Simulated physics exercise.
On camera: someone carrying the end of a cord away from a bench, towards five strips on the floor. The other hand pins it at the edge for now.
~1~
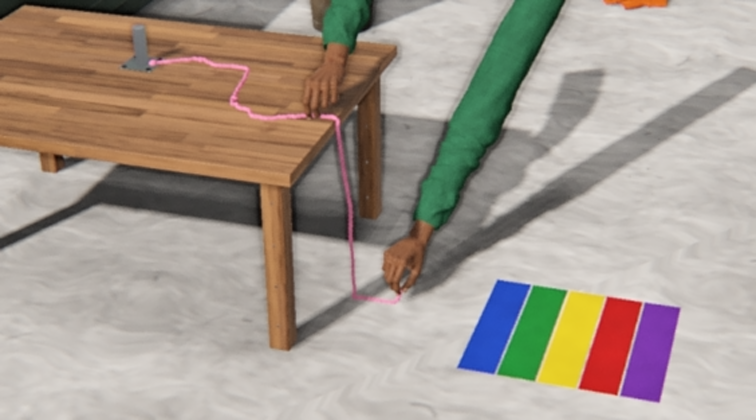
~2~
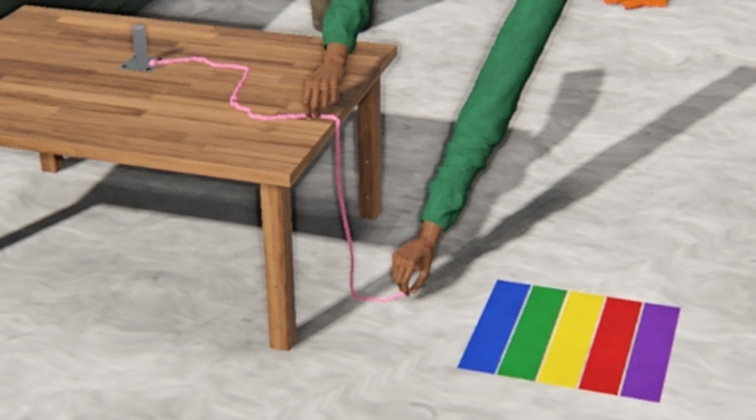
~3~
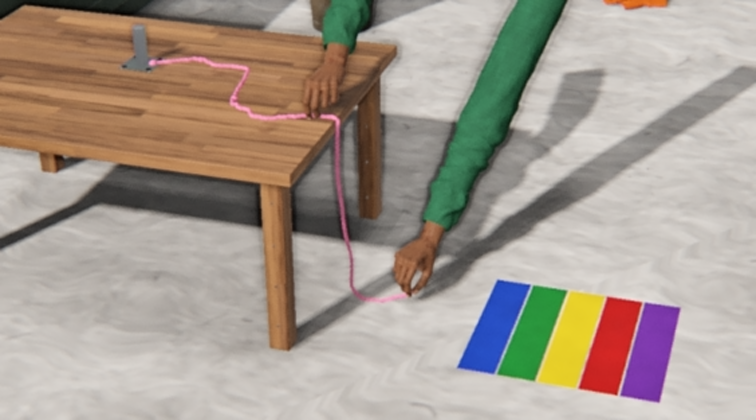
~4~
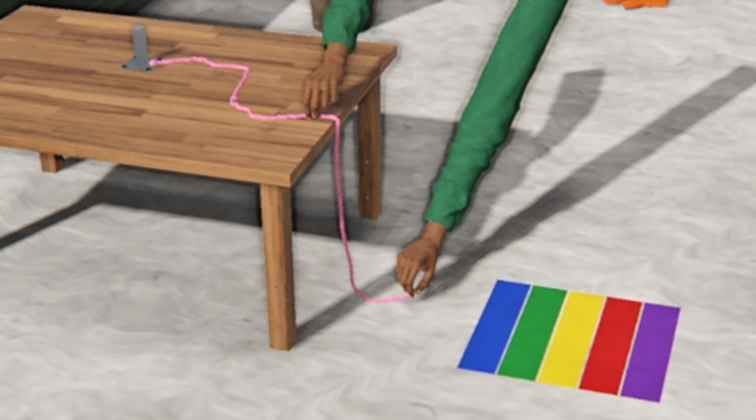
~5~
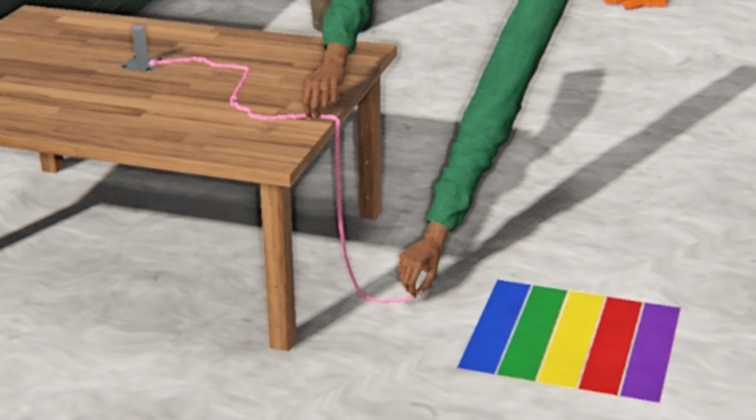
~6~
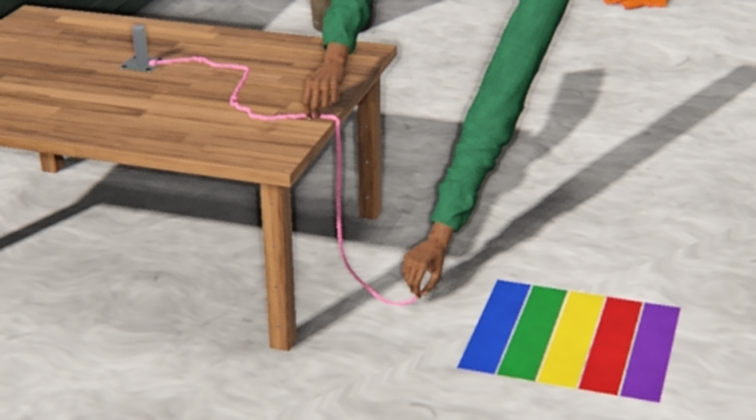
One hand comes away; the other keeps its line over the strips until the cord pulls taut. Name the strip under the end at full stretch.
Over purple.
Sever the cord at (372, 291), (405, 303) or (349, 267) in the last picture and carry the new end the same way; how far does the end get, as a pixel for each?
In that order: (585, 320), (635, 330) and (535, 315).
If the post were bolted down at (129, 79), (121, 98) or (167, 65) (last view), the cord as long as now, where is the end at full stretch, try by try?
Near (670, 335), (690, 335) and (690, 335).
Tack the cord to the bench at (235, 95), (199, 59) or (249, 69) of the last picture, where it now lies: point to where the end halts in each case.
About (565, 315), (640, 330) and (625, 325).
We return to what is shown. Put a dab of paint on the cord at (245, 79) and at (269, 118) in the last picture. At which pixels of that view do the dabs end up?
At (279, 90), then (387, 134).
A little later, end near (588, 321); over yellow.
Next, end near (633, 328); over red.
When it is tight, end near (660, 332); over purple. The end stops over the purple strip.
